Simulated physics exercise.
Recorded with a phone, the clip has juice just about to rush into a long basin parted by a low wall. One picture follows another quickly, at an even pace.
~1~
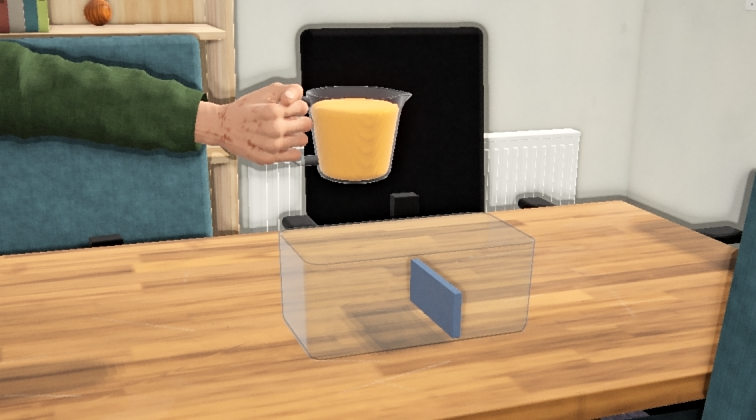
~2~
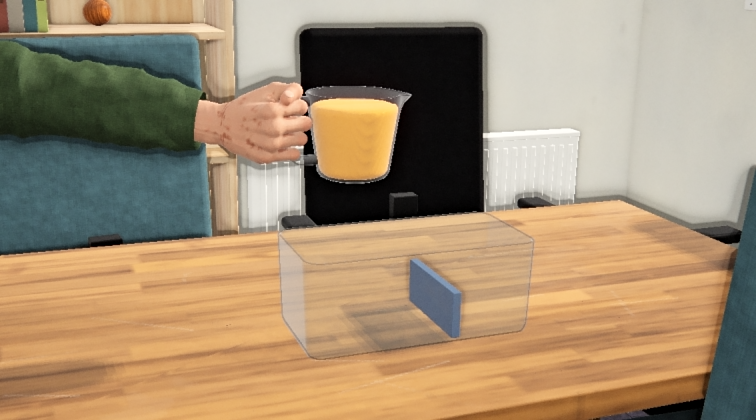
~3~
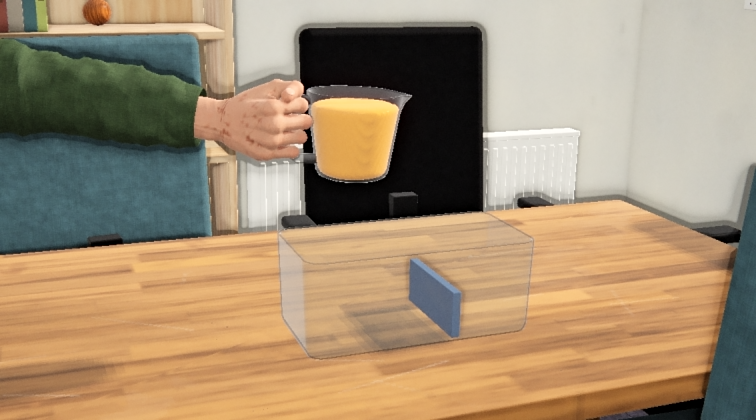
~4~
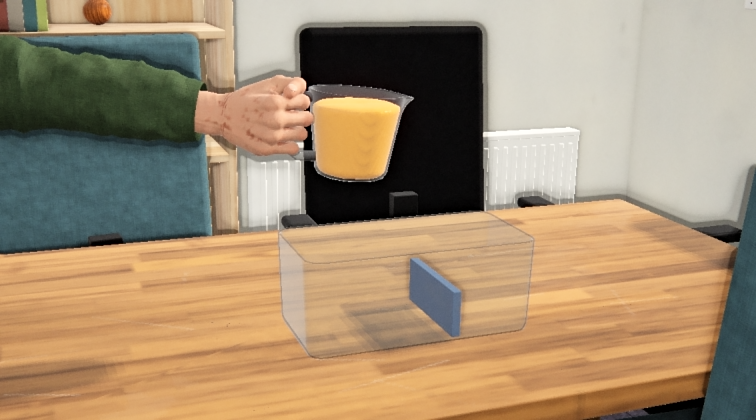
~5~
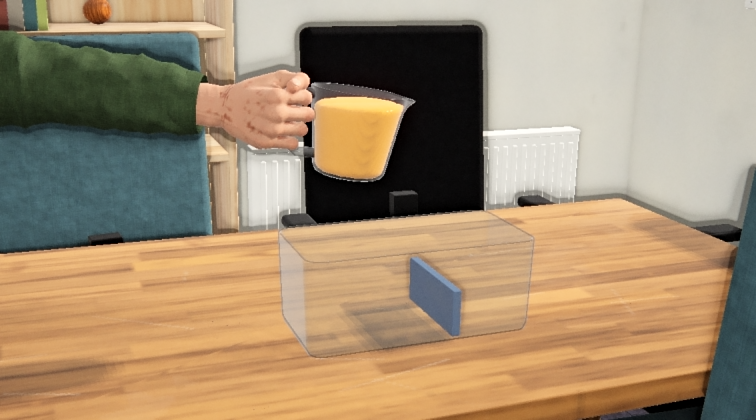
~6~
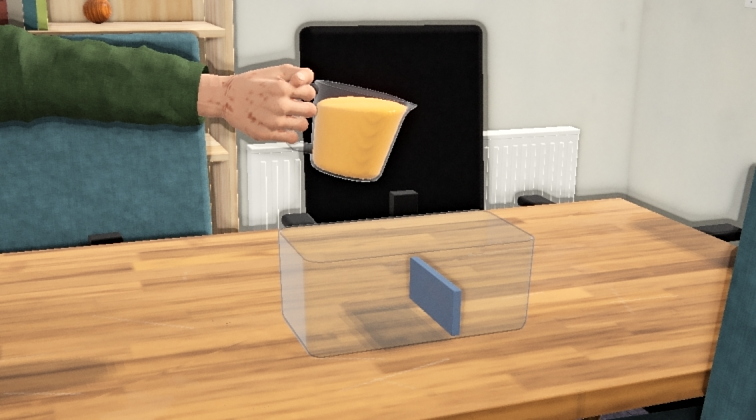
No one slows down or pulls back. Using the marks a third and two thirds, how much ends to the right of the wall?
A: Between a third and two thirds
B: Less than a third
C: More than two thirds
More than two thirds.
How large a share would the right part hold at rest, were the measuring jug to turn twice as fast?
It comes to some 70 in a hundred.
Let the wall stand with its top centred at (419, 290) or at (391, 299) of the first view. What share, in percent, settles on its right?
I'd expect near 95 percent the first time and near 95 percent the next.
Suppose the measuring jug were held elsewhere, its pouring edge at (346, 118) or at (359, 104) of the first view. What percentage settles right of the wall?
Result, first then second: About 0 % and about 5 %.
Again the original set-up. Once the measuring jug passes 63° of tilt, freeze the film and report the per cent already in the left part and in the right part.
Left part: Around 0 %. Right part: Around 10 %.
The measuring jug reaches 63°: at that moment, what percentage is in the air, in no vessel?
Around 20 in a hundred, more or less.
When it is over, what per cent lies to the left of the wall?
Some 20 per cent.
A moment on, the measuring jug is tipped part way and 72 per cent is still to pour, 0 is left of the wall and 8 right of it.
Next, the measuring jug is tipped on its side and 21 per cent is still to pour, 3 is left of the wall and 58 right of it.
Then the measuring jug is tipped on its side and 2 per cent is still to pour, 18 is left of the wall and 77 right of it.
Later the measuring jug is tipped on its side and 0 per cent is still to pour, 22 is left of the wall and 77 right of it.
In the end 22 per cent lies left of the wall, 77 right of it and 1 outside.
